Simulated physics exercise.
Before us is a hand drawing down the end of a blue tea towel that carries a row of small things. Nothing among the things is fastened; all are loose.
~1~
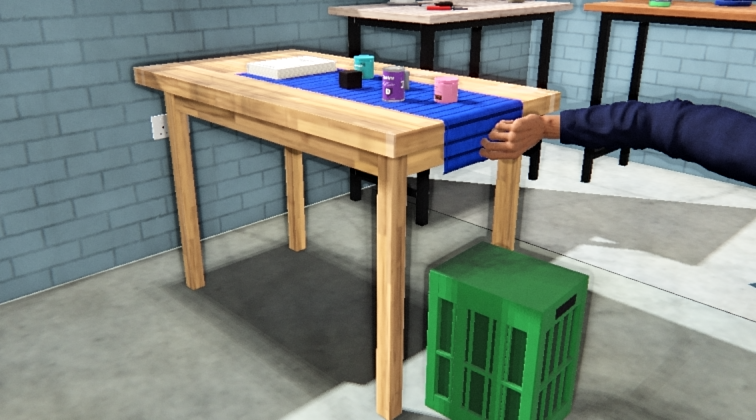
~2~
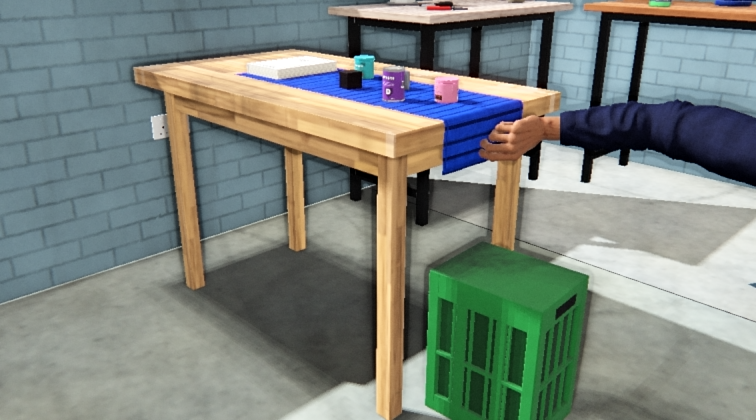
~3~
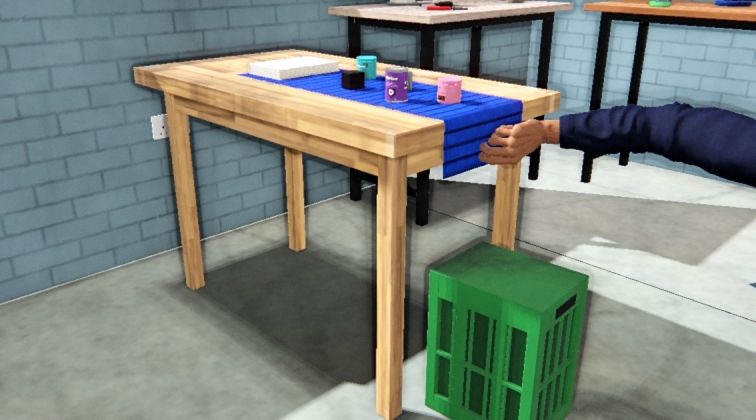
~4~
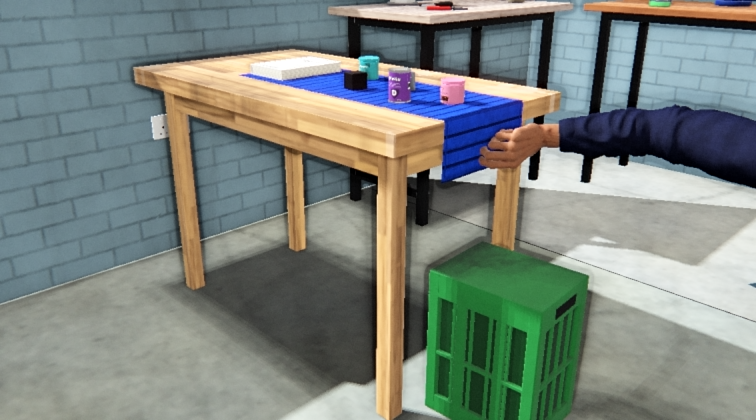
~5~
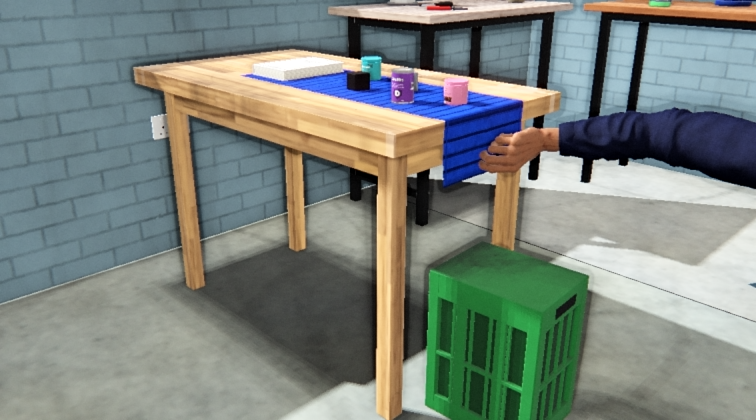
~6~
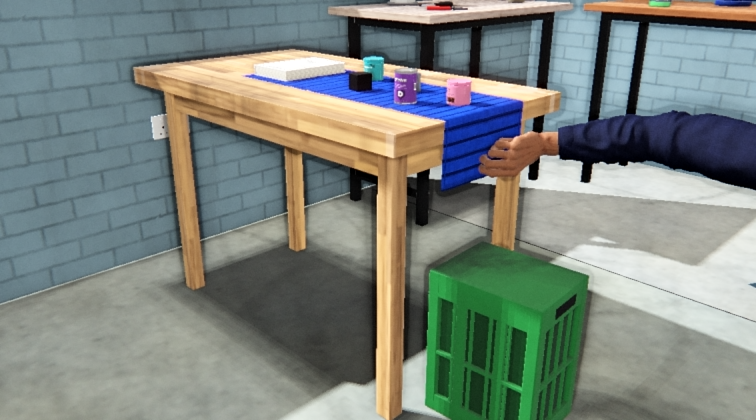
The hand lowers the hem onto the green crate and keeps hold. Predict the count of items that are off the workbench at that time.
A pair of things drop off.
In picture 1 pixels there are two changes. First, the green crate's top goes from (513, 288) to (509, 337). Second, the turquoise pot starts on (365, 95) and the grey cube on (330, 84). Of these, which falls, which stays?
The turquoise pot goes over, the grey cube keeps its place on top.
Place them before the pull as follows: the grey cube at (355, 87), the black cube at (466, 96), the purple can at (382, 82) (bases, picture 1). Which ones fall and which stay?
Grey cube kept, black cube dropped, purple can kept.
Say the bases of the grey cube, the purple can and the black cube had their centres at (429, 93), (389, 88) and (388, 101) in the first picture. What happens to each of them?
Grey cube: Lost. Purple can: Safe. Black cube: Lost.
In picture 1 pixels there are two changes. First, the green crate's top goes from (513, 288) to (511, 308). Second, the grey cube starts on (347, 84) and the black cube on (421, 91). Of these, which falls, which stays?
The grey cube stays aboard, and the black cube does not stay aboard.
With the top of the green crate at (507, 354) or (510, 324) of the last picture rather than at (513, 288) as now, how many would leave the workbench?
First case 4, second case 3.
Soon after, hem near (481, 202); all still up.
After that, hem near (480, 243); pink pot gone.
In the end, hem on the crate; pink pot and purple can gone. Over the edge go two.
